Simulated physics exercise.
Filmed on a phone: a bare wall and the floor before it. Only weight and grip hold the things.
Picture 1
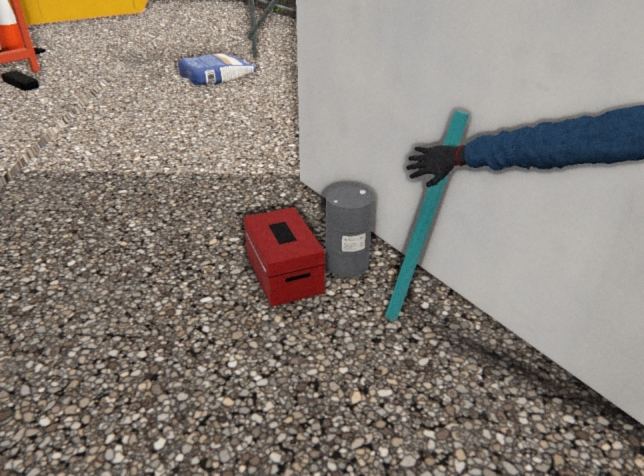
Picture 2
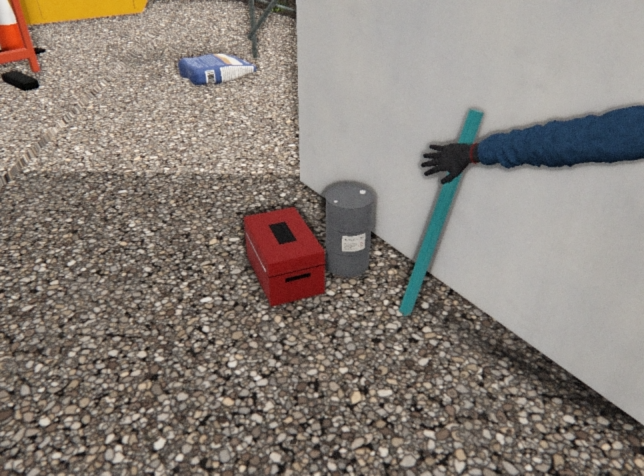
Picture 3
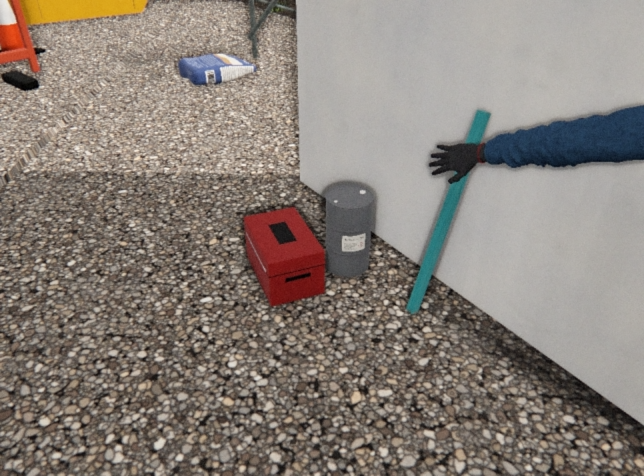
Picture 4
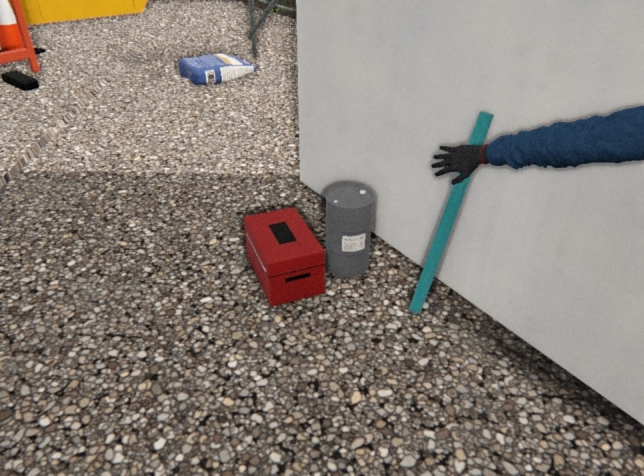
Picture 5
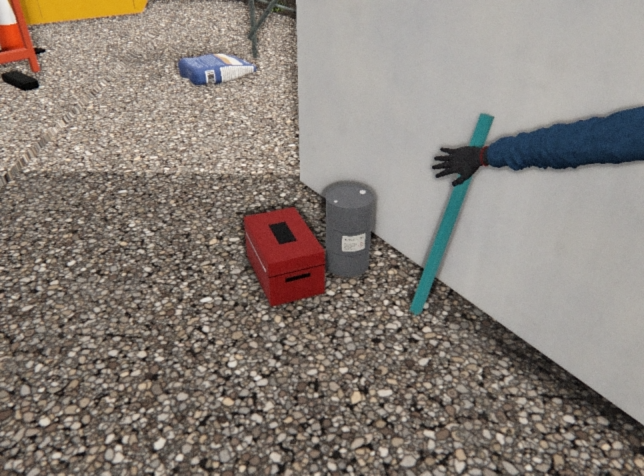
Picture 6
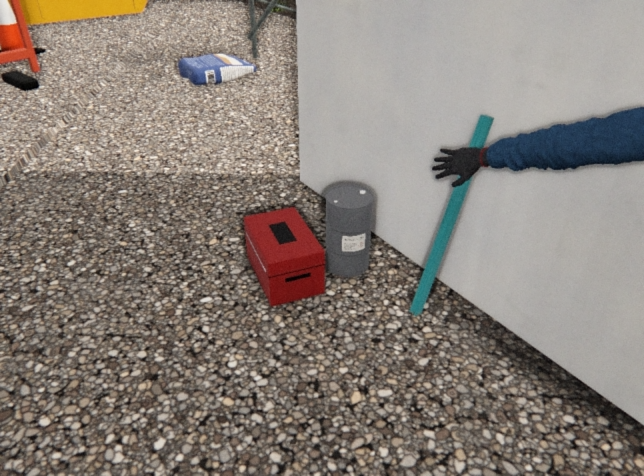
A gloved hand shifts a turquoise pole slightly right and leans it against the bare wall.
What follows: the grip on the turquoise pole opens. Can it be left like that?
Here the pole remains leaning.
Then, 0.40 s on from there, no change.
Then, 0.90 s on from there, turquoise pole resting near (448, 223).
In the end, all 3 unmoved. At the end, from the last picture's camera, turquoise pole near (448, 223). The pole stays up.
